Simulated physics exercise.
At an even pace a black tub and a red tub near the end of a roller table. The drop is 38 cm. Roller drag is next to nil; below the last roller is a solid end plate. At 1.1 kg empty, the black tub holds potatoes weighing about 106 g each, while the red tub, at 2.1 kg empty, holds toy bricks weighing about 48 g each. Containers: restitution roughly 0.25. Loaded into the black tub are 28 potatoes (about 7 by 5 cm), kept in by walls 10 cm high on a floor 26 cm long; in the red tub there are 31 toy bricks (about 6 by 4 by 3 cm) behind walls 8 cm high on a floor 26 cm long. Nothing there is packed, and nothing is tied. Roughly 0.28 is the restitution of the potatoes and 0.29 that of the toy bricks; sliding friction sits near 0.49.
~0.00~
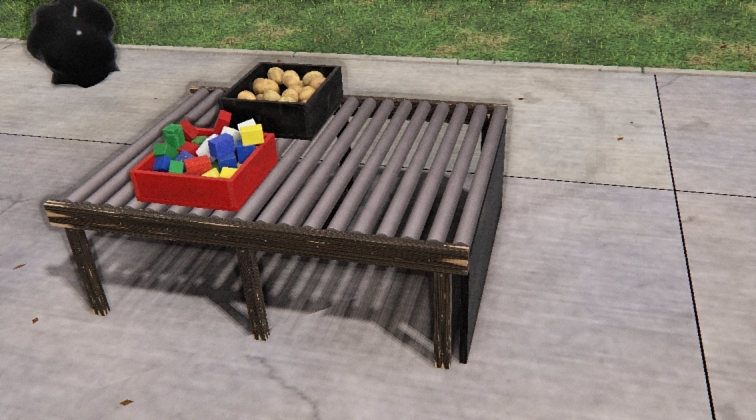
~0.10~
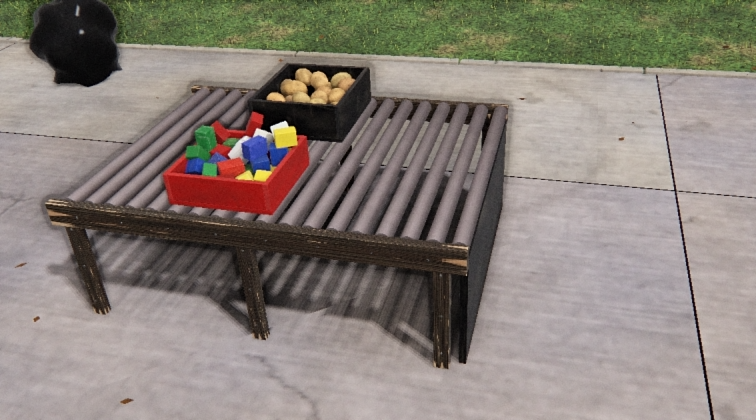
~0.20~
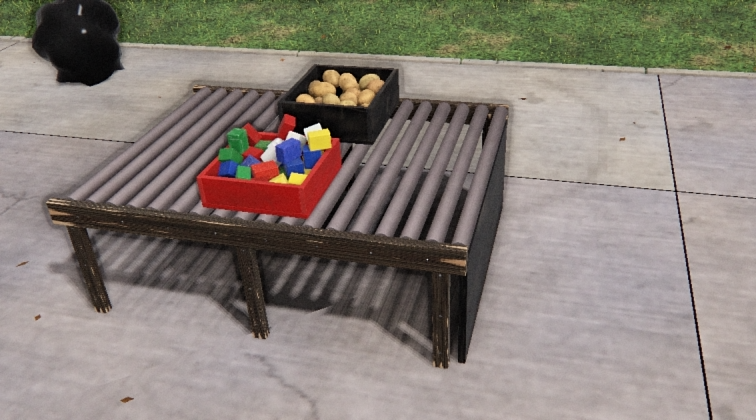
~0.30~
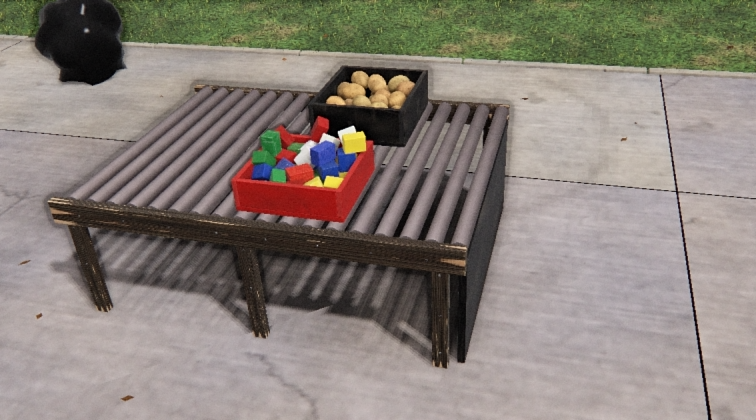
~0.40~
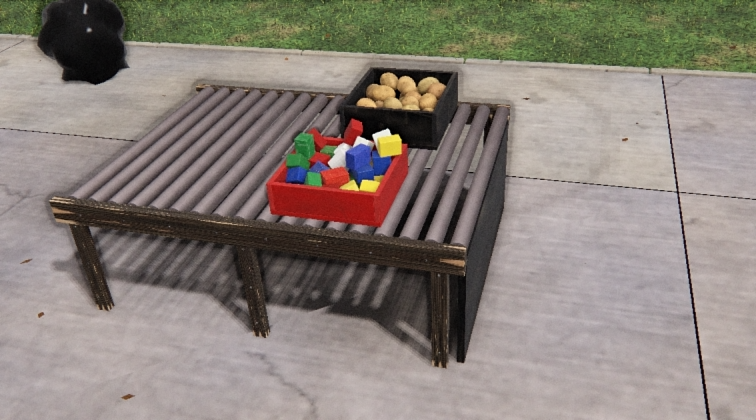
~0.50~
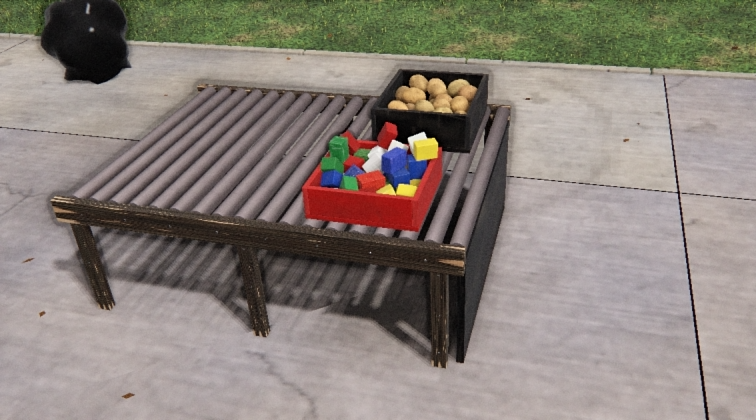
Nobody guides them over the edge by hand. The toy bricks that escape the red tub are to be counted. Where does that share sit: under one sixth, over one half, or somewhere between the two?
I expect one-sixth to one-half of the load to come out.
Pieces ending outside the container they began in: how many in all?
About 14.
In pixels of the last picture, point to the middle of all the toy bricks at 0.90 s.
Their middle is around (534, 196).
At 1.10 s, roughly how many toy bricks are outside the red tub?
Roughly 5 of them.
After 0.57 s, the overhang begins.
After 0.90 s, the black tub leans 24° with 0 of 28 out and the red tub leans 11° with 0 of 31 out.
After 1.10 s, the black tub leans 54° with 1 of 28 out and the red tub leans 48° with 5 of 31 out.
After 1.45 s, the black tub leans 56° with 6 of 28 out and the red tub is level with 8 of 31 out.
Outcome (at 1.83 s), the black tub is level with 6 of 28 out and the red tub is level with 8 of 31 out. Asked share, 8 of 31, 26 per cent.
